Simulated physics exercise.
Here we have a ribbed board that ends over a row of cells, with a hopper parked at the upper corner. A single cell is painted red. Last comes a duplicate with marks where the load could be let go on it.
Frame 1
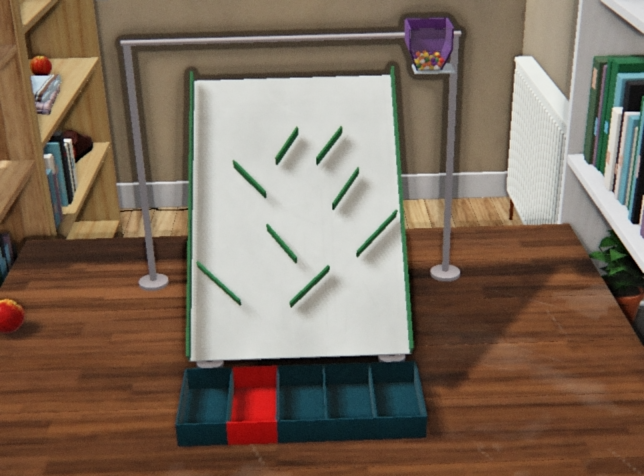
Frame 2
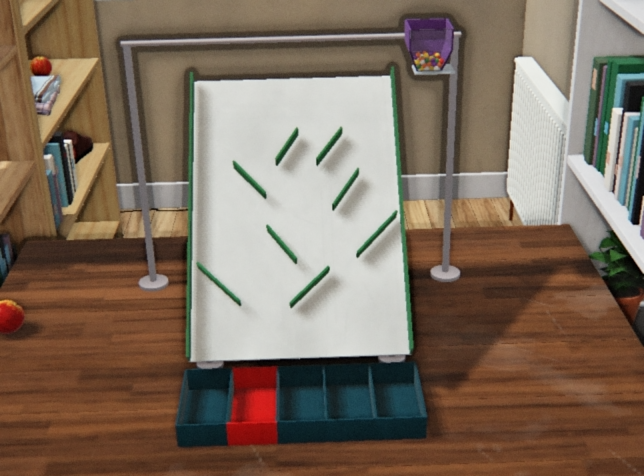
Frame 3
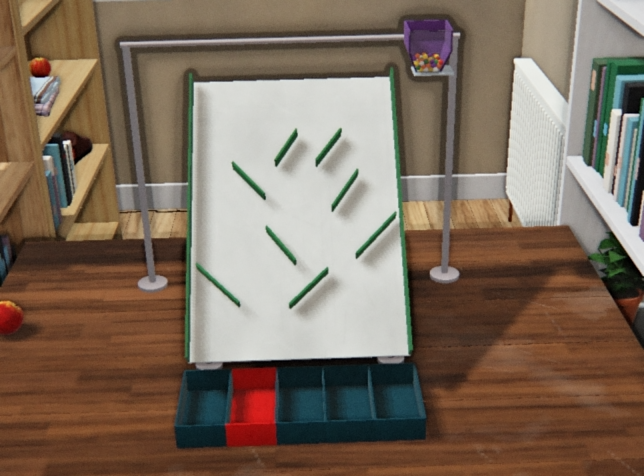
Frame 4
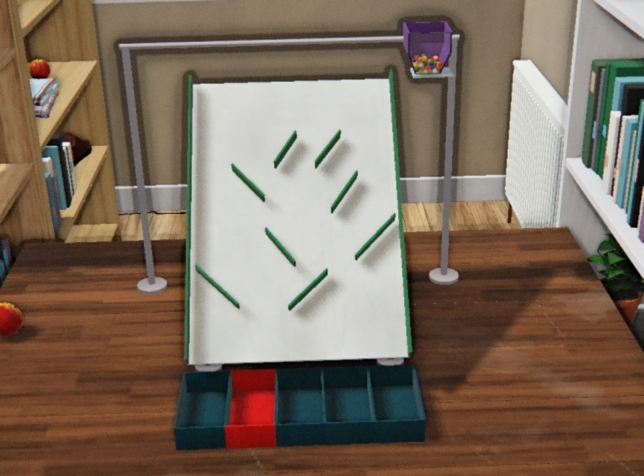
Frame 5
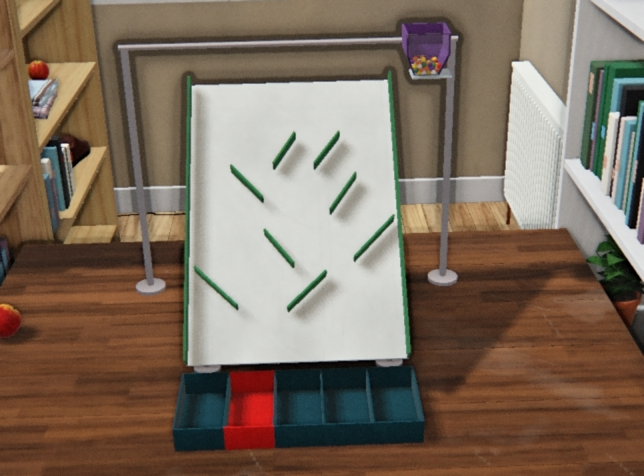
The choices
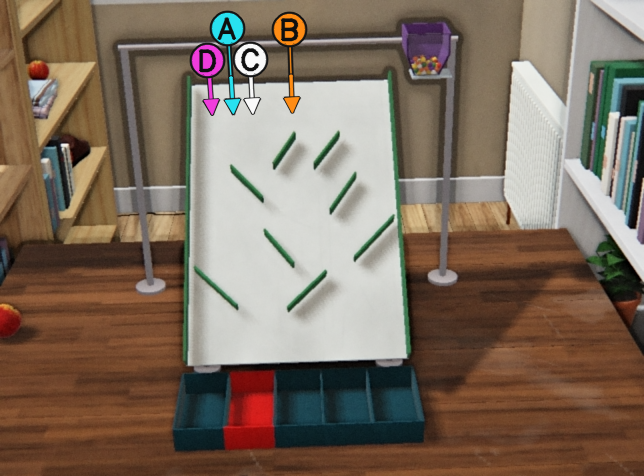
White board with slanted green ribs standing above a row of cells, one red, as a purple hopper of beads stays still.
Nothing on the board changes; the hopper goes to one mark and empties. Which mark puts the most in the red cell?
B beats the others.
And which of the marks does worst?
D it is.
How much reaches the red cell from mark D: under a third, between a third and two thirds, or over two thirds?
It is under a third.
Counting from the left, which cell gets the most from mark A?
It is the second one.
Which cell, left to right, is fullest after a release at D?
It is the third one.
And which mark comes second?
Here it is mark C.
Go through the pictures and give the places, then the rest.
The first frame shows hopper at (425, 62), round plastic beads, door shut.
The second frame shows ribs (276, 159) to (297, 127), (317, 159) to (342, 127), (233, 161) to (265, 192).
The third frame shows ribs (332, 205) to (358, 169), (266, 226) to (295, 259), (357, 253) to (396, 211).
The fourth frame shows ribs (195, 265) to (238, 304), (289, 306) to (327, 269).
The fifth frame shows red cell at (249, 436), number 2 of 5 from the left.
On the marked copy, mark A meets the board at (233, 108); mark B meets the board at (292, 107); mark C meets the board at (252, 108); mark D meets the board at (211, 109).
Choosing A, about a third in the red cell, about a third in other cells, about a quarter outside the box.
Choosing B, most in the red cell, a small part in other cells, a small part outside the box.
Choosing C, about half in the red cell, about a quarter in other cells, about a quarter outside the box.
Choosing D, a small part in the red cell, about two thirds in other cells, about a quarter outside the box.
